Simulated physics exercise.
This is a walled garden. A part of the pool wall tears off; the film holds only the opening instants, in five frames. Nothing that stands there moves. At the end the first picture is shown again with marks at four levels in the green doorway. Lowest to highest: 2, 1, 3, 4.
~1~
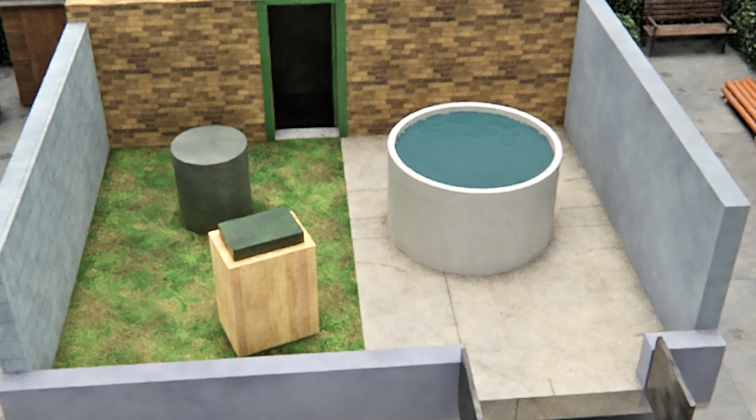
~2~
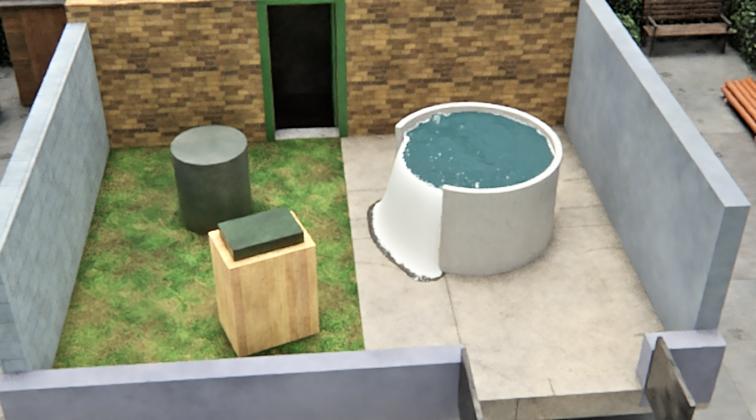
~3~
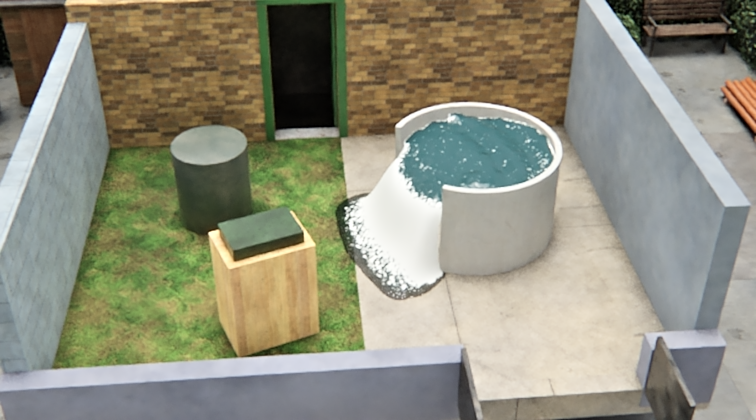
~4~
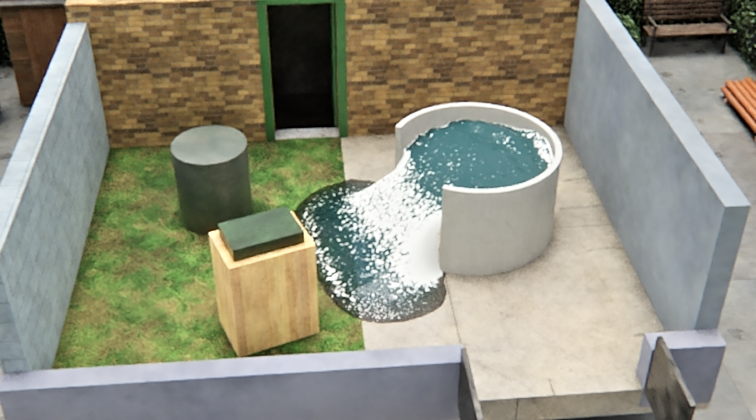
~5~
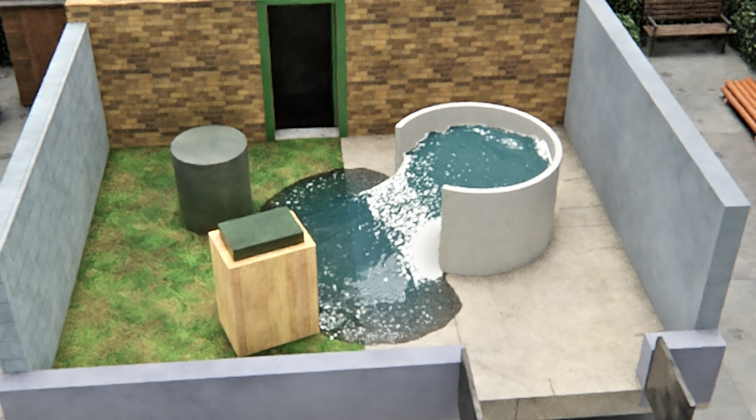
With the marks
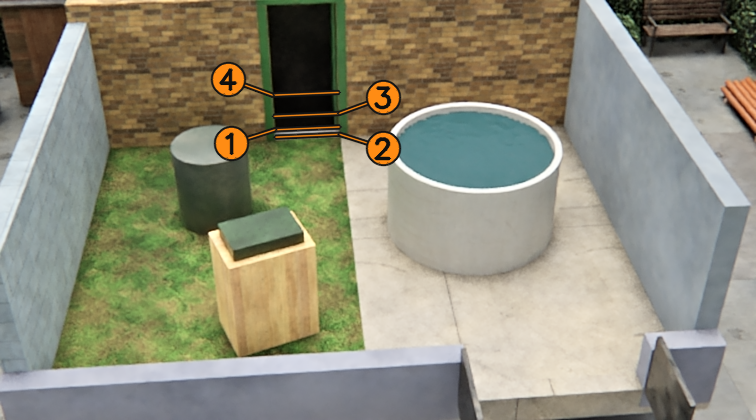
The clip shows a walled garden with a round pool, a grey cylinder and a wooden block; the pool's left side opens, and water pours out in white foam, spreading across the paving and grass to the block.
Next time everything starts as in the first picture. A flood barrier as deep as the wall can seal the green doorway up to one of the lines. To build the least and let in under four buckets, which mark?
1 is the one.
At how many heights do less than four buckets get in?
Three.
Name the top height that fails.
It is 2.
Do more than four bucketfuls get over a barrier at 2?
Yes, that goes wrong.
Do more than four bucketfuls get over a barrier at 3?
No, not at all.
On the marked copy, 1 at (307, 128); 2 at (307, 135); 3 at (306, 114); 4 at (305, 93); from the bottom up 2, 1, 3, 4.
For height 1, nothing gets over.
For height 2, about 11 bucketfuls get in.
For height 3, nothing gets over.
For height 4, nothing gets over.
